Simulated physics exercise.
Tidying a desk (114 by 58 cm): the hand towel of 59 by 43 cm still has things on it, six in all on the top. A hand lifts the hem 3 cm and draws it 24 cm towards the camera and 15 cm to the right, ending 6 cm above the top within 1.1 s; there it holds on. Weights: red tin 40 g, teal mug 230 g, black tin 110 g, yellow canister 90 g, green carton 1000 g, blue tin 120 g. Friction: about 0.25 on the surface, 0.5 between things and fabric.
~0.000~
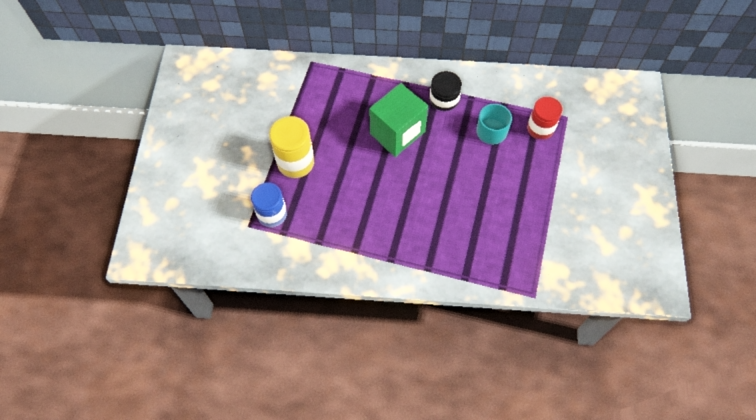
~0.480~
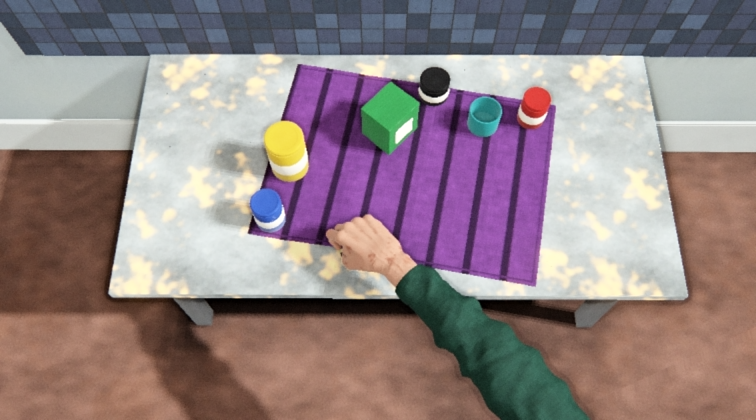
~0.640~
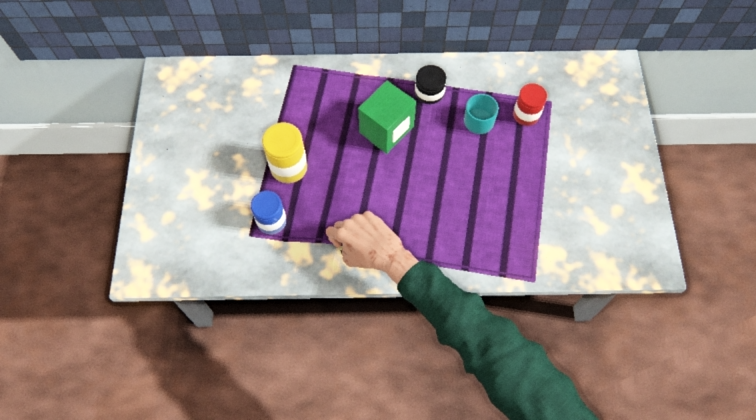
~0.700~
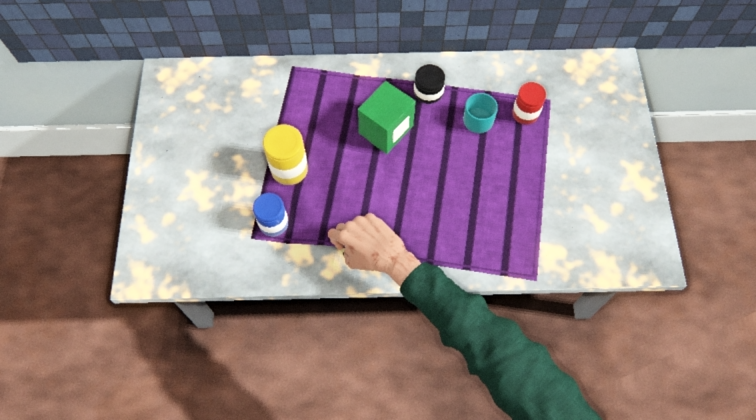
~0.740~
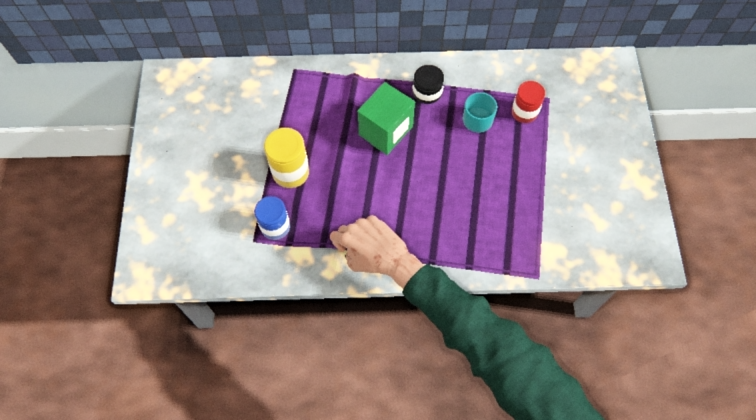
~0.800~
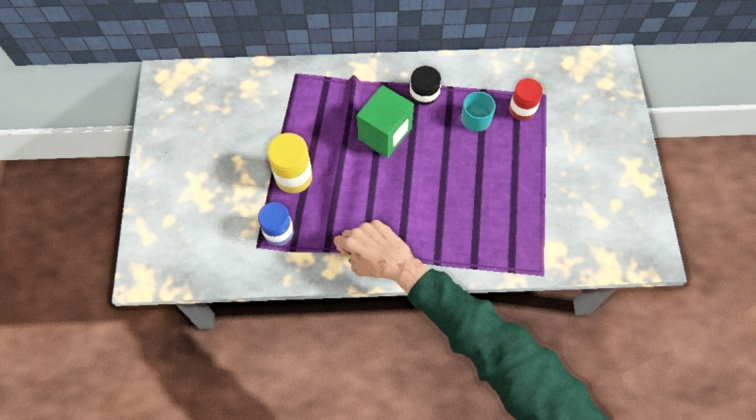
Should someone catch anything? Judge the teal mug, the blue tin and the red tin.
The teal mug keeps to the top, the blue tin drops off, the red tin remains up there.
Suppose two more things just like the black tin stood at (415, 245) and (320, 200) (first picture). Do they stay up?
In that order: Goes over, falls off.
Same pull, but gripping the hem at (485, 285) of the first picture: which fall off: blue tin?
Then: Blue tin falls off.
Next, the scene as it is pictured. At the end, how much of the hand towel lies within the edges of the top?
About 70 per cent.
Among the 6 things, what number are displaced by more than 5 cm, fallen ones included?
6 of them.
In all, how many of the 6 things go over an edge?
I count 2.
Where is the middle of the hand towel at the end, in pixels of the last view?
Around (429, 250).
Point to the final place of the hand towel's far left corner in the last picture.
Near (260, 221).
By 1.0 s, 100 % of the hand towel is still over the top; blue tin 11 cm off its start, teal mug 3 cm off its start, red tin 2 cm off its start.
By 1.3 s, 90 % of the hand towel is still over the top; blue tin 23 cm off its start, teal mug 7 cm off its start, red tin 5 cm off its start.
By 1.5 s, 75 % of the hand towel is still over the top; blue tin over the edge, teal mug 12 cm off its start at (466, 154), red tin 9 cm off its start at (506, 120).
By 1.7 s, 70 % of the hand towel is still over the top; blue tin over the edge, teal mug 15 cm off its start, red tin 11 cm off its start.
By 3.3 s, 70 % of the hand towel is still over the top; blue tin over the edge, teal mug 15 cm off its start at (466, 164), red tin 11 cm off its start at (505, 128), yellow canister over the edge.
